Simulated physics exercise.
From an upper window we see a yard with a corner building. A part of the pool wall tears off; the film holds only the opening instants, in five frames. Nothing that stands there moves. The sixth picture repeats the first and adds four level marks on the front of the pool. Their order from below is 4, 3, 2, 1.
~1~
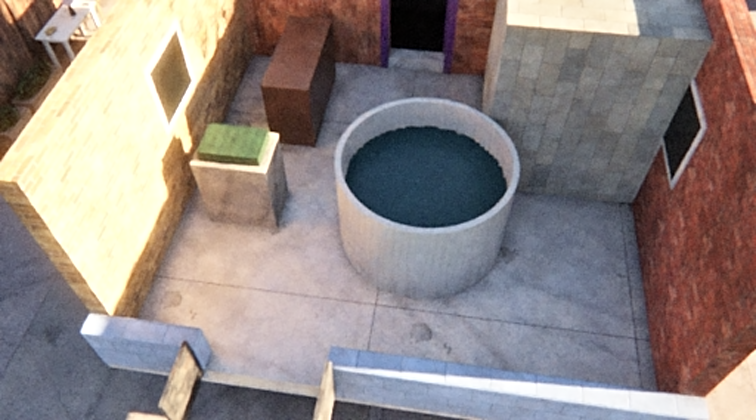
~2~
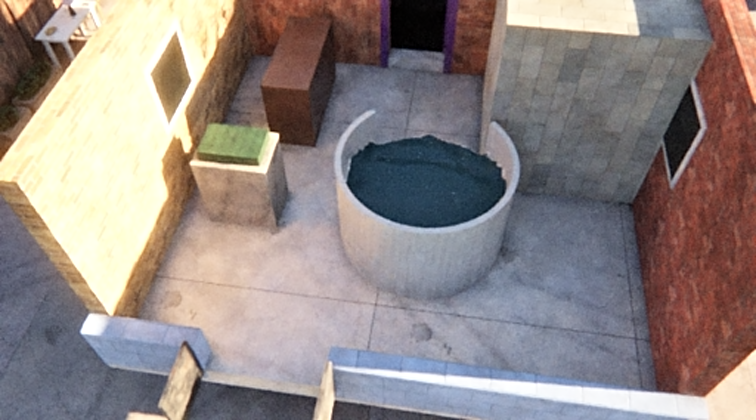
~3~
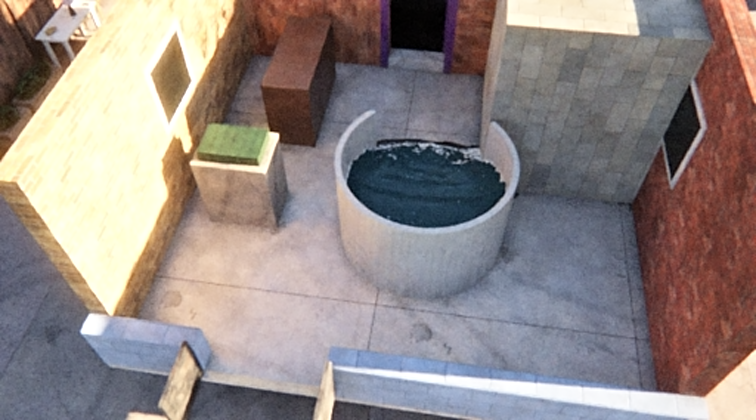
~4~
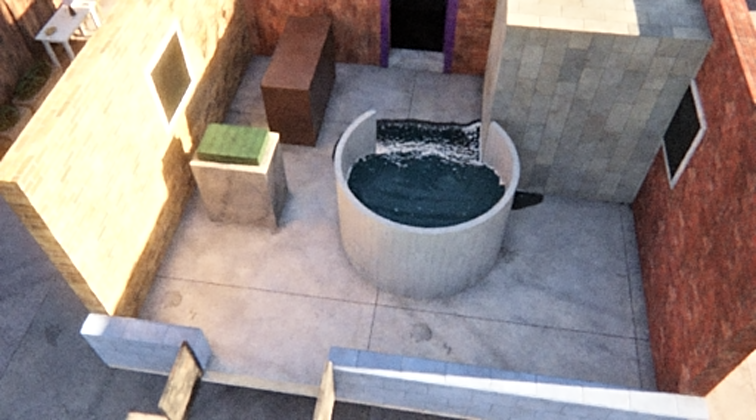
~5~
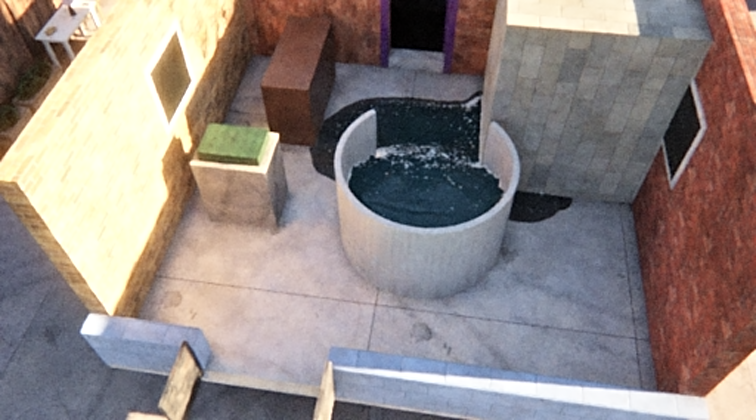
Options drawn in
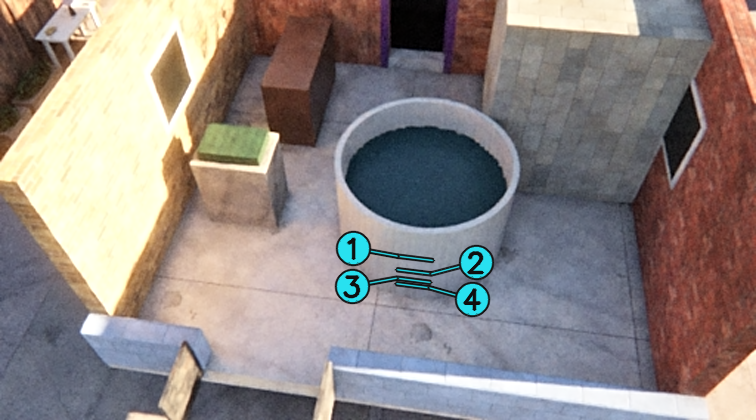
In a walled yard, the round pool's back wall opens and dark water pours out behind.
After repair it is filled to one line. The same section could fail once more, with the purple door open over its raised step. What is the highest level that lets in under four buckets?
3 is the one.
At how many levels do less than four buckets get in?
Two of them.
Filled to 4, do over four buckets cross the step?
No.
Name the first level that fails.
Level 2.
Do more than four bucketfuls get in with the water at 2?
Yes.
On the marked copy, 1 at (415, 258); 2 at (414, 271); 3 at (413, 280); 4 at (413, 285); from the bottom up 4, 3, 2, 1.
Choosing 1, dozens of bucketfuls pour in.
Choosing 2, about 10 bucketfuls get in.
Choosing 3, a bucket or two gets in.
Choosing 4, nothing gets over.
